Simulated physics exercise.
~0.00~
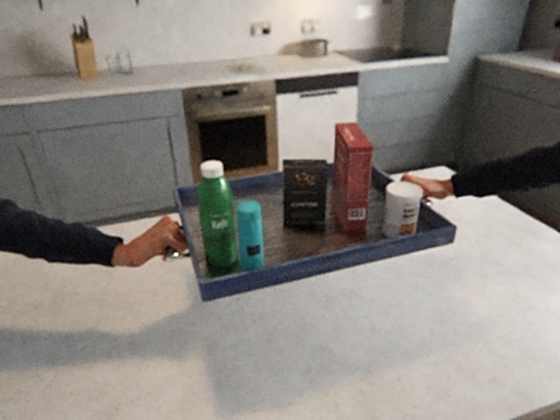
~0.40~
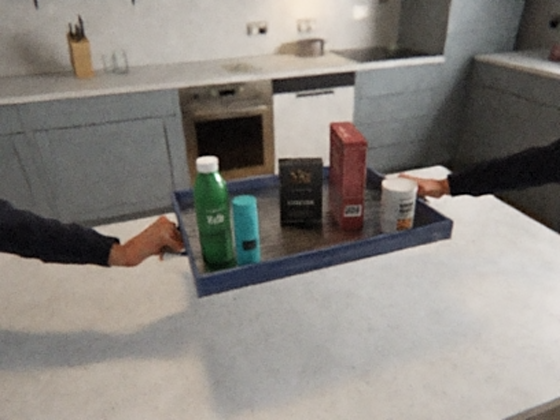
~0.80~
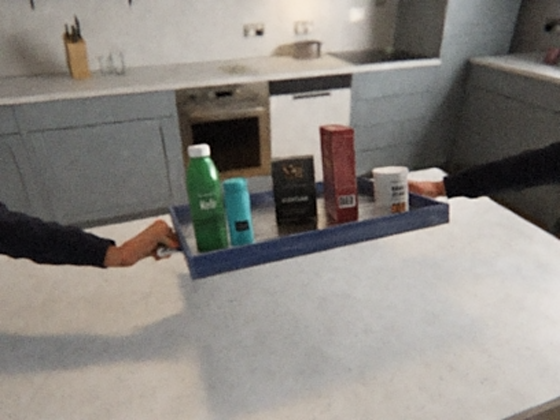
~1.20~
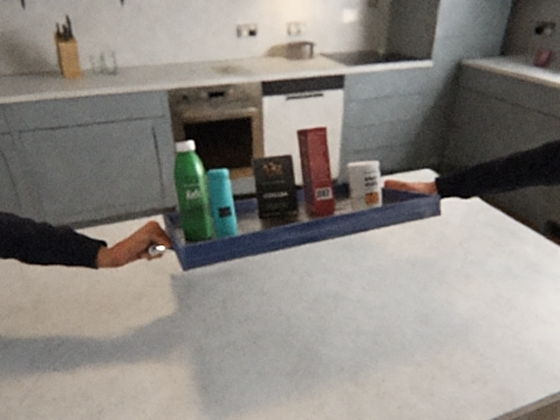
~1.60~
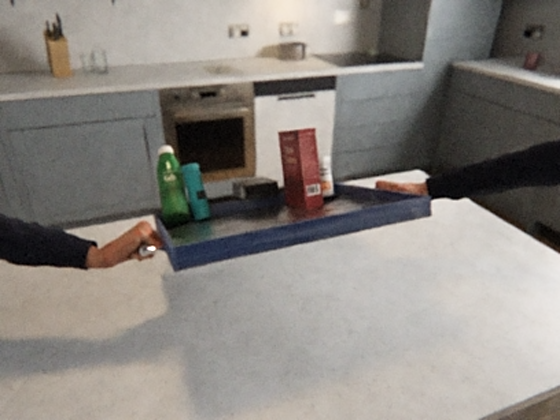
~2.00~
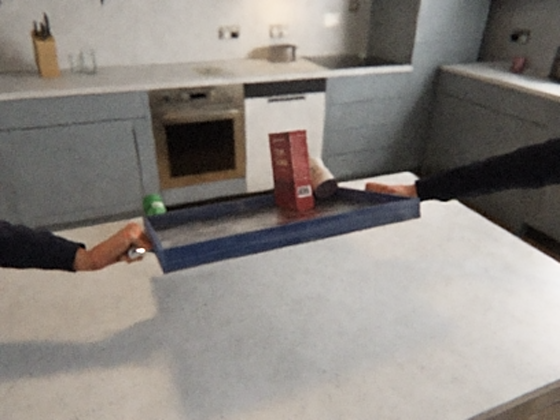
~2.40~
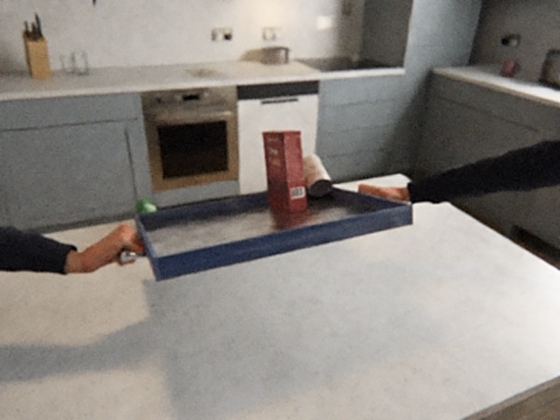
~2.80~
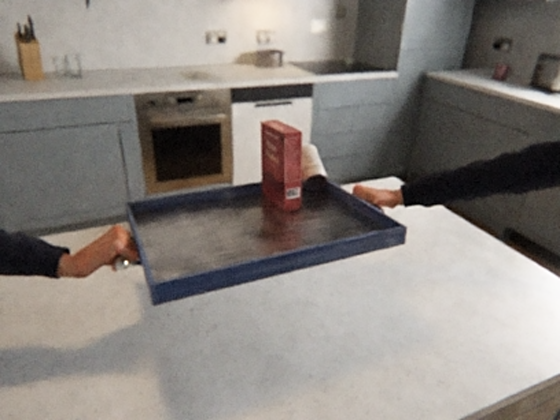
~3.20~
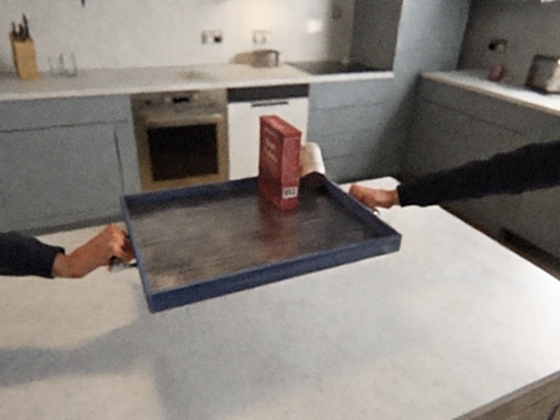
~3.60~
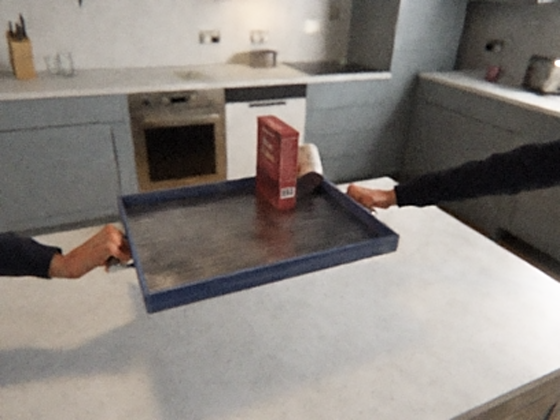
Two hands tilting a blue-rimmed tray away until three items go over the far edge, then levelling it, red packet still upright.
